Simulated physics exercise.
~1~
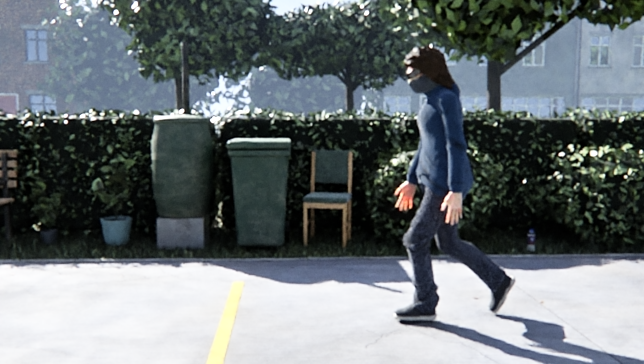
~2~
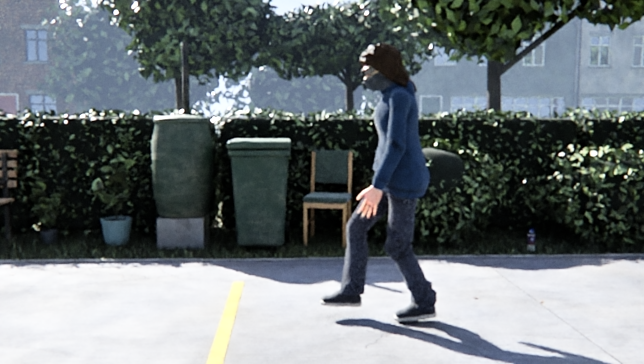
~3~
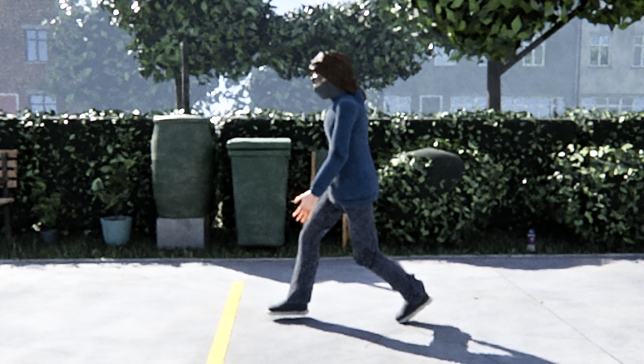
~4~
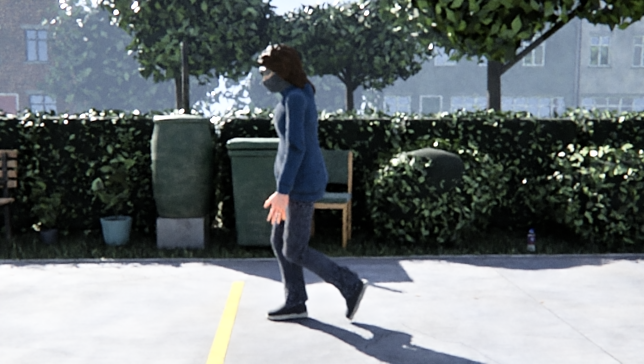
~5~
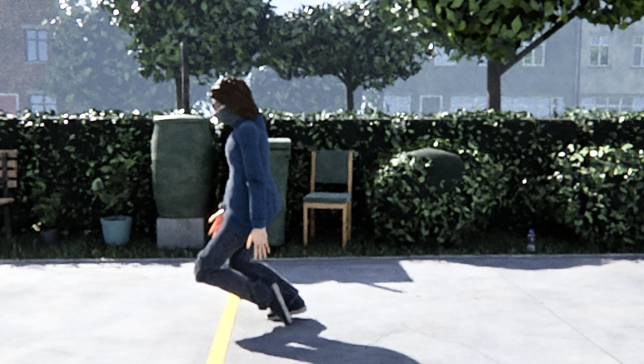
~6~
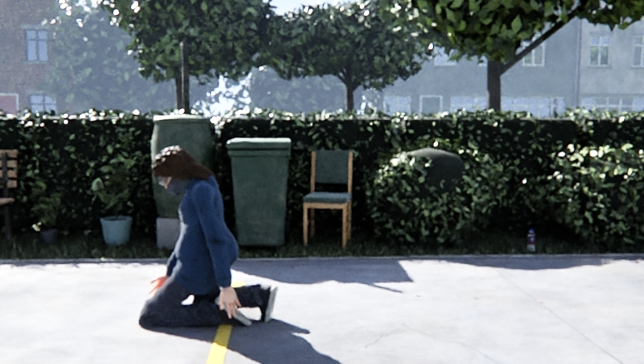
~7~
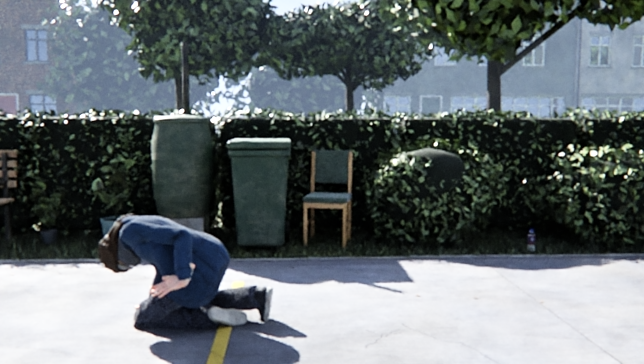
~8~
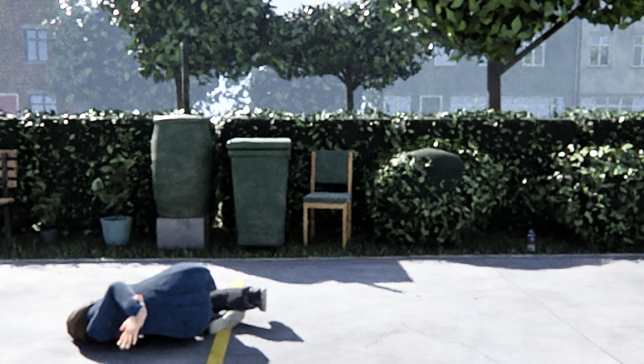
A person with brown hair, a blue sweater and dark trousers walks left across sunlit pavement, past a hedge, a wooden chair and green bins. The steps stay steady until, near the yellow strip, the knees buckle and the body sinks. The person drops onto both knees across the strip, arms hanging low. The torso then folds forward and the head dips toward the ground. Finally the person topples down and lies on the pavement, head, chest and hips beyond the strip, with the lower legs trailing back over it to the right.
